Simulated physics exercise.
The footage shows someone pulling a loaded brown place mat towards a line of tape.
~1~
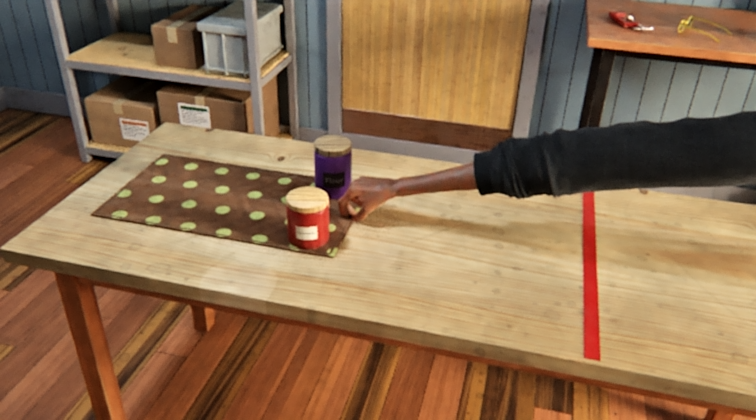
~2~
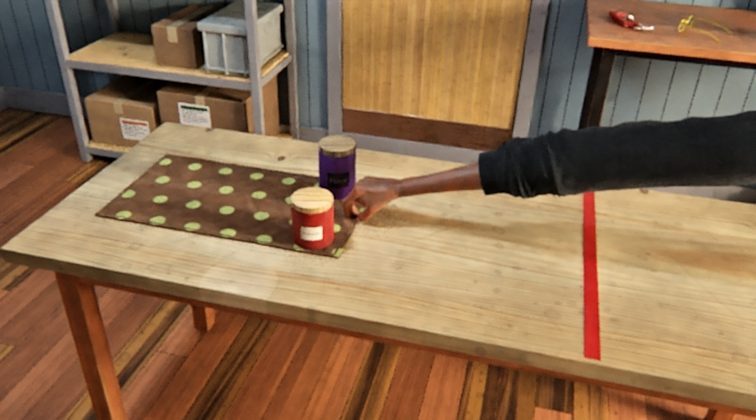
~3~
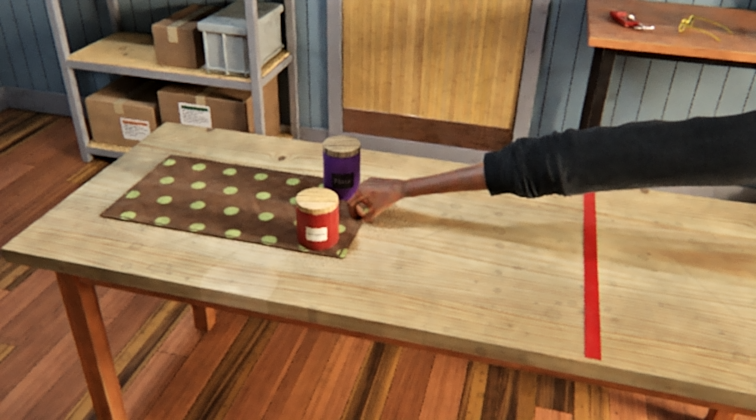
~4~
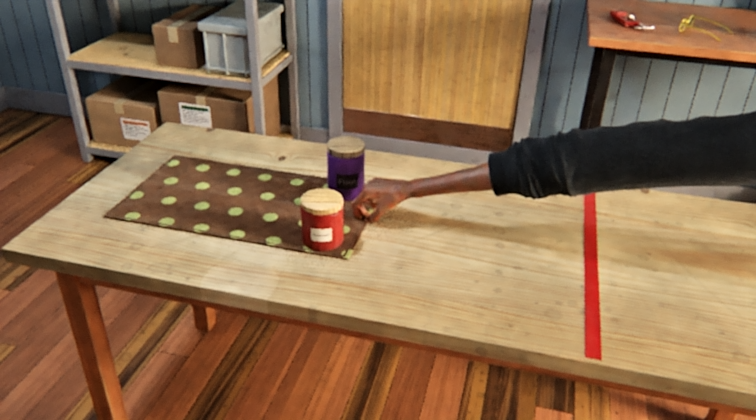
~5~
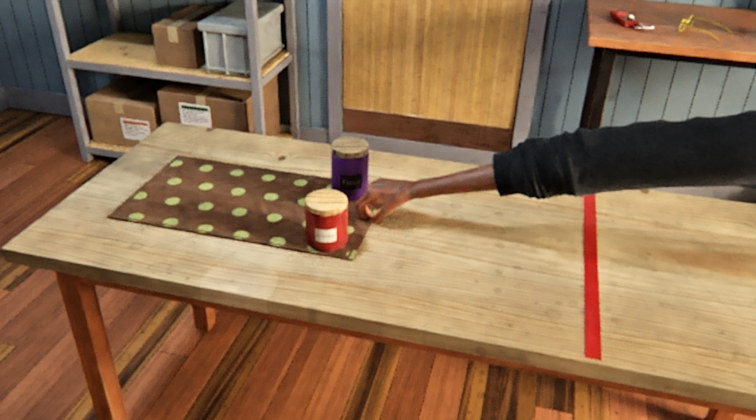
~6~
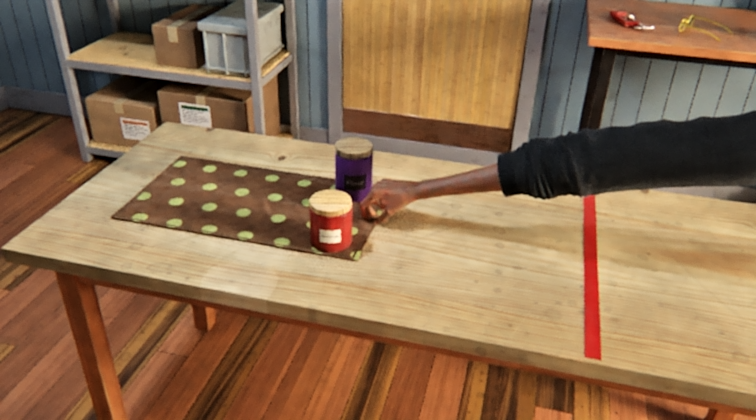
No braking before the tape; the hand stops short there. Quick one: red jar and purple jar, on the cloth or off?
Red jar - on. Purple jar - on.
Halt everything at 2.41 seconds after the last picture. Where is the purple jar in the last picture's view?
Its middle is then about (556, 199) in the last view.
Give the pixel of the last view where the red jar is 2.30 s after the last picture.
(552, 257).
Then, 2.30 s after the last picture, hem at the tape; red jar on the cloth near (552, 257); purple jar on the cloth near (551, 198).
Then, 2.41 s after the last picture, hem at the tape; red jar on the cloth near (558, 258); purple jar on the cloth near (556, 199).
At rest, hem at the tape; red jar on the cloth near (558, 258); purple jar on the cloth near (556, 199). The red jar remains aboard and the purple jar keeps its seat.
